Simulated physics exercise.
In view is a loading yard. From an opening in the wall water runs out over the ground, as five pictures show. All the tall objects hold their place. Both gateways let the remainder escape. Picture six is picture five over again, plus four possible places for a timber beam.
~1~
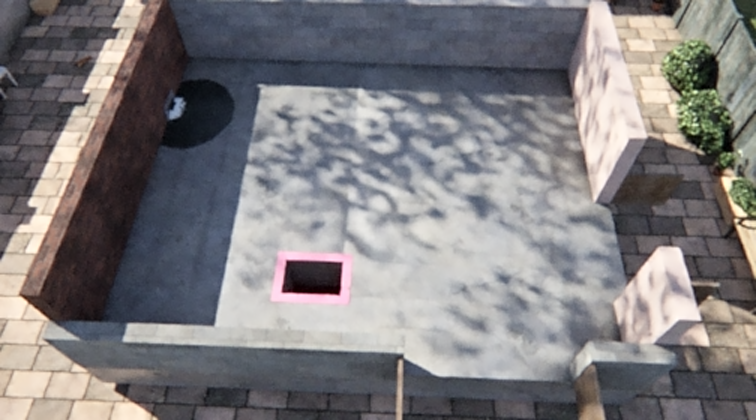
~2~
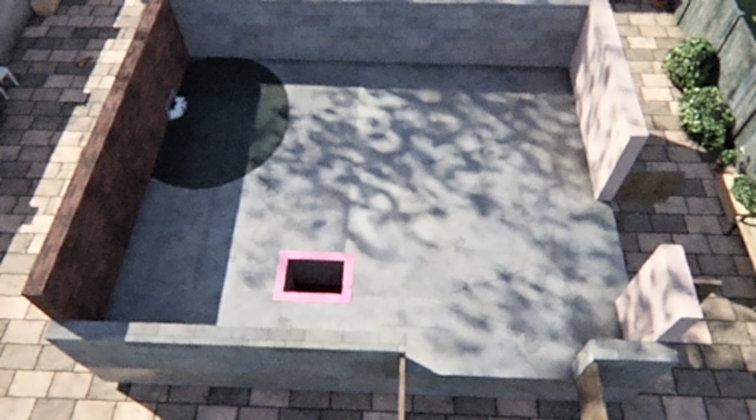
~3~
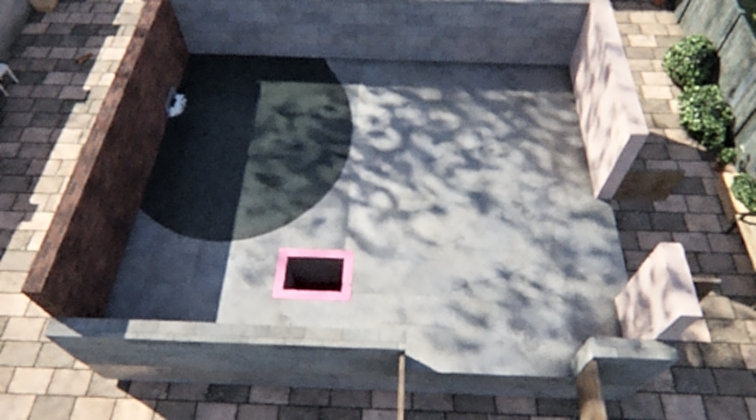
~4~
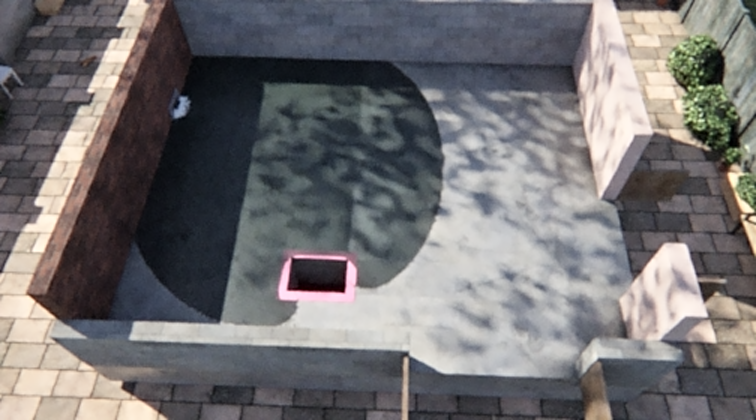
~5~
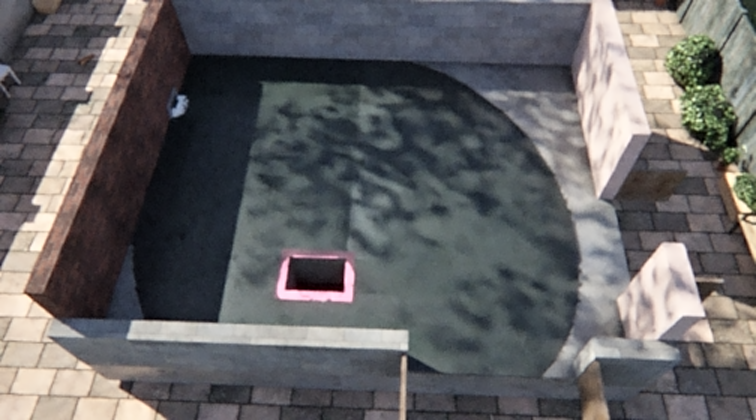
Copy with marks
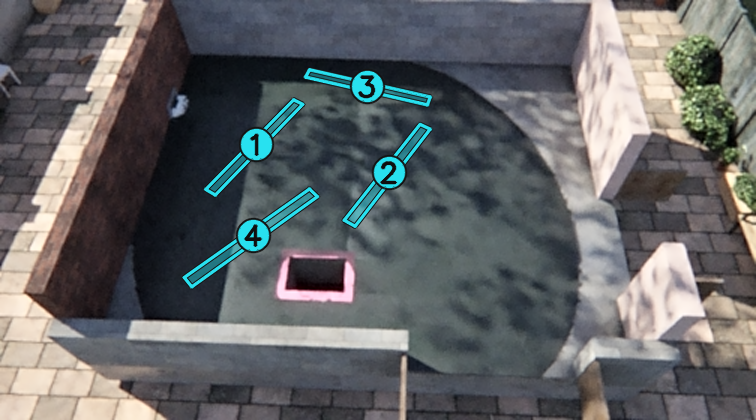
The clip opens on a walled paved yard seen from above, with a small dark patch of water by the left wall and a pink-edged opening in the floor. The dark water spreads rightward in a widening curve, reaches and surrounds the pink-edged opening, then covers most of the yard floor.
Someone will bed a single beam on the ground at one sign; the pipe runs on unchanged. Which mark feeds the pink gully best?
Go for 2.
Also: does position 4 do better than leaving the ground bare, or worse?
Worse.
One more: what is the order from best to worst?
The order is 2, 3, 1, 4.
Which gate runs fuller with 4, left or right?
More leaves on the left.
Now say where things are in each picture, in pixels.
The first frame shows outfall at (169, 106); pink gully at (313, 277); open gate at (486, 361); open gate at (604, 250); 4 % of the ground under water, visible out to (218, 128); pink gully still dry.
In the second frame, 13 % of the ground under water, visible out to (283, 124); pink gully still dry.
In the third frame, 27 % of the ground under water, visible out to (320, 192); pink gully still dry.
In the fourth frame, 49 % of the ground under water, visible out to (423, 233); pink gully taking water.
In the fifth frame, 79 % of the ground under water, visible out to (573, 289); pink gully taking water.
In cyan, 1 from (210, 192) to (298, 102); 2 from (349, 223) to (425, 126); 3 from (307, 73) to (428, 100); 4 from (188, 282) to (313, 192).
With 1, about 15 % of the stream goes into the pink gully, about 85 % out by the gates.
With 2, about 50 % of the stream goes into the pink gully, about 50 % out by the gates.
With 3, about 22 % of the stream goes into the pink gully, about 78 % out by the gates.
With 4, about 8 % of the stream goes into the pink gully, about 92 % out by the gates.
